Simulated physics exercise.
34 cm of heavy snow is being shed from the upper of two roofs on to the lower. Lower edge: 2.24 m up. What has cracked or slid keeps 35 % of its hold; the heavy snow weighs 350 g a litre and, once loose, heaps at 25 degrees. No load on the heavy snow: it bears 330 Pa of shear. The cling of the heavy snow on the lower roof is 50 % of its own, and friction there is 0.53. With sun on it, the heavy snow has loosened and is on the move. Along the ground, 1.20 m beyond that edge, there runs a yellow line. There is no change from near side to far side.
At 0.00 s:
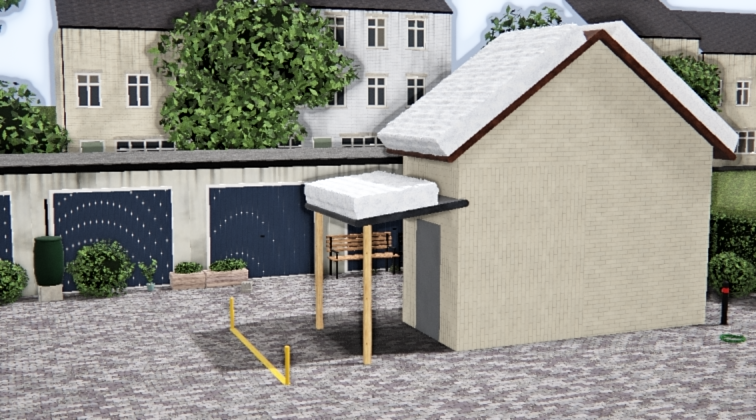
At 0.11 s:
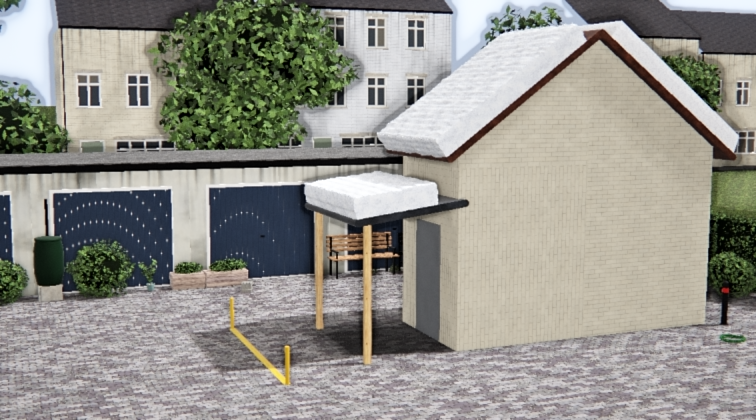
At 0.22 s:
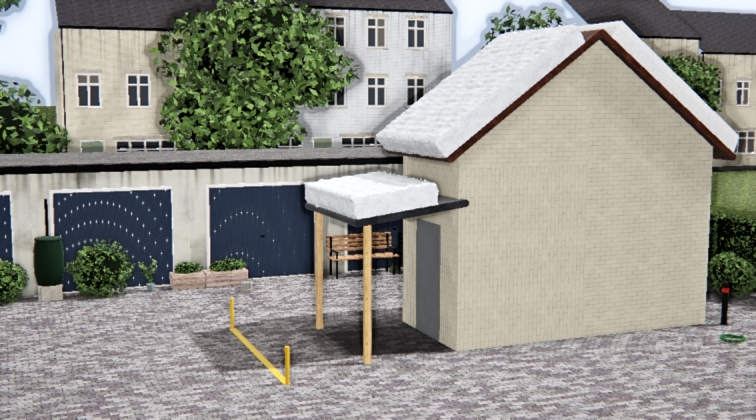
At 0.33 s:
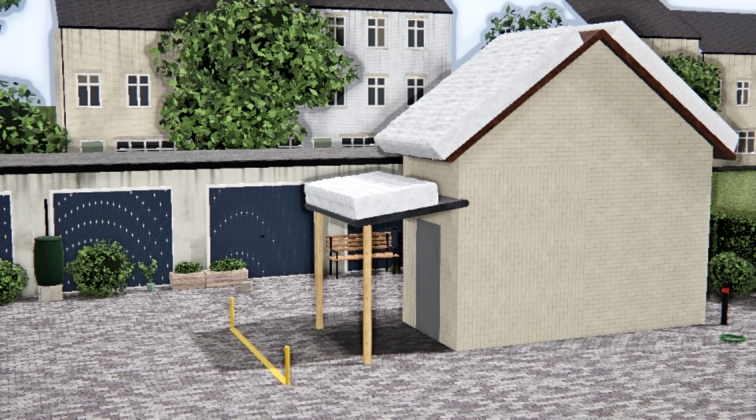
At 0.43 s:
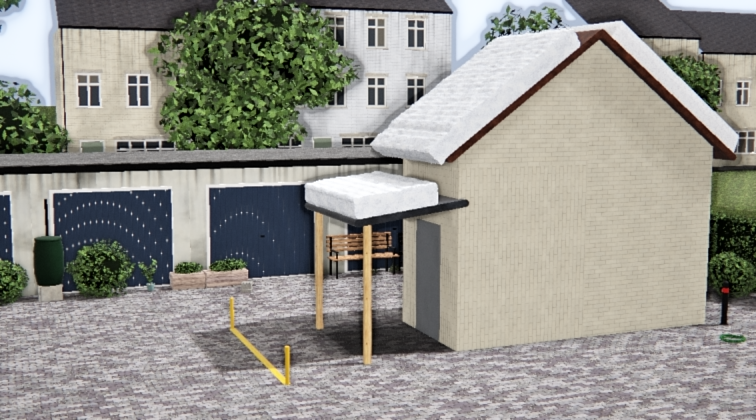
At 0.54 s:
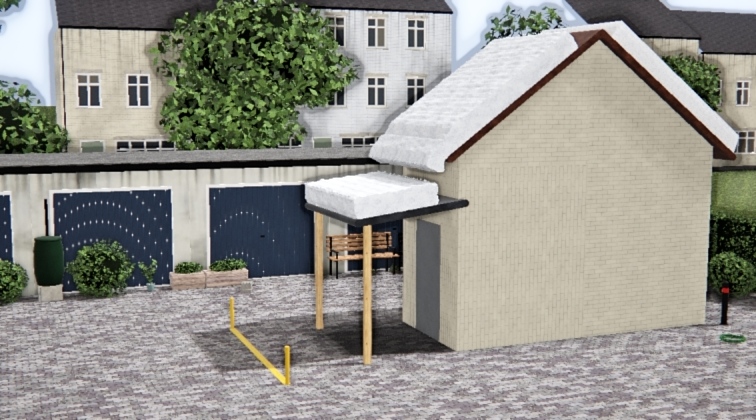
Thick snow on the roof of a small brick building shifting slightly down the left slope, above a snow-topped canopy.
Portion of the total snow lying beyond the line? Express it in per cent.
Near 16 %.
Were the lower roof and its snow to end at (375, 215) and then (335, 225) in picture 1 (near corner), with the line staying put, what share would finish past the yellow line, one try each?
I'd expect around 25 percent the first time and around 8 percent the second.
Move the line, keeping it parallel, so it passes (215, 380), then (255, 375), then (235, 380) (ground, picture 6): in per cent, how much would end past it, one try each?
The three tries give 1 %, 9 % and 4 % in turn.
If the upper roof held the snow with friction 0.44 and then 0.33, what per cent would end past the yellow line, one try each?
I'd say 25 %, followed by 35 %.
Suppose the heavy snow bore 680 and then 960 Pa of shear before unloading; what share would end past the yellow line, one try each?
Going in order, it's 0 % and then 0 %.
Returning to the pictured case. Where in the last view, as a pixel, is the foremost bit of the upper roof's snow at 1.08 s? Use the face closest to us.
At about (414, 176).
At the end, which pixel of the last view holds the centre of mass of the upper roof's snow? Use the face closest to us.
Roughly at (349, 275).
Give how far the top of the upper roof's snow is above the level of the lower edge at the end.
0.8 m or so.
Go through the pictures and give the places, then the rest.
The first frame shows front end of the heavy snow at (446, 147).
The second frame shows front end of the heavy snow at (445, 148), its middle shifted 8 mm.
The third frame shows front end of the heavy snow at (444, 133), its middle shifted 3.1 cm, 1 % of it past the upper edge, in one piece.
The fourth frame shows front end of the heavy snow at (442, 144), its middle shifted 7.0 cm, 3 % of it past the upper edge, in one piece.
The fifth frame shows front end of the heavy snow at (438, 152), its middle shifted 13 cm, 5 % of it past the upper edge, in one piece.
The sixth frame shows front end of the heavy snow at (433, 153), its middle shifted 20 cm, 7 % of it past the upper edge, cracking.
By 1.08 s, none is below the lower edge and 0 % is past the line.
By 1.72 s, none is below the lower edge and 0 % is past the line.
By 2.36 s, 7 % is below the lower edge and 0 % is past the line.
By 3.00 s, 31 % is below the lower edge and 7 % is past the line.
By 5.30 s, at the end, 46 % is below the lower edge and 16 % is past the line.
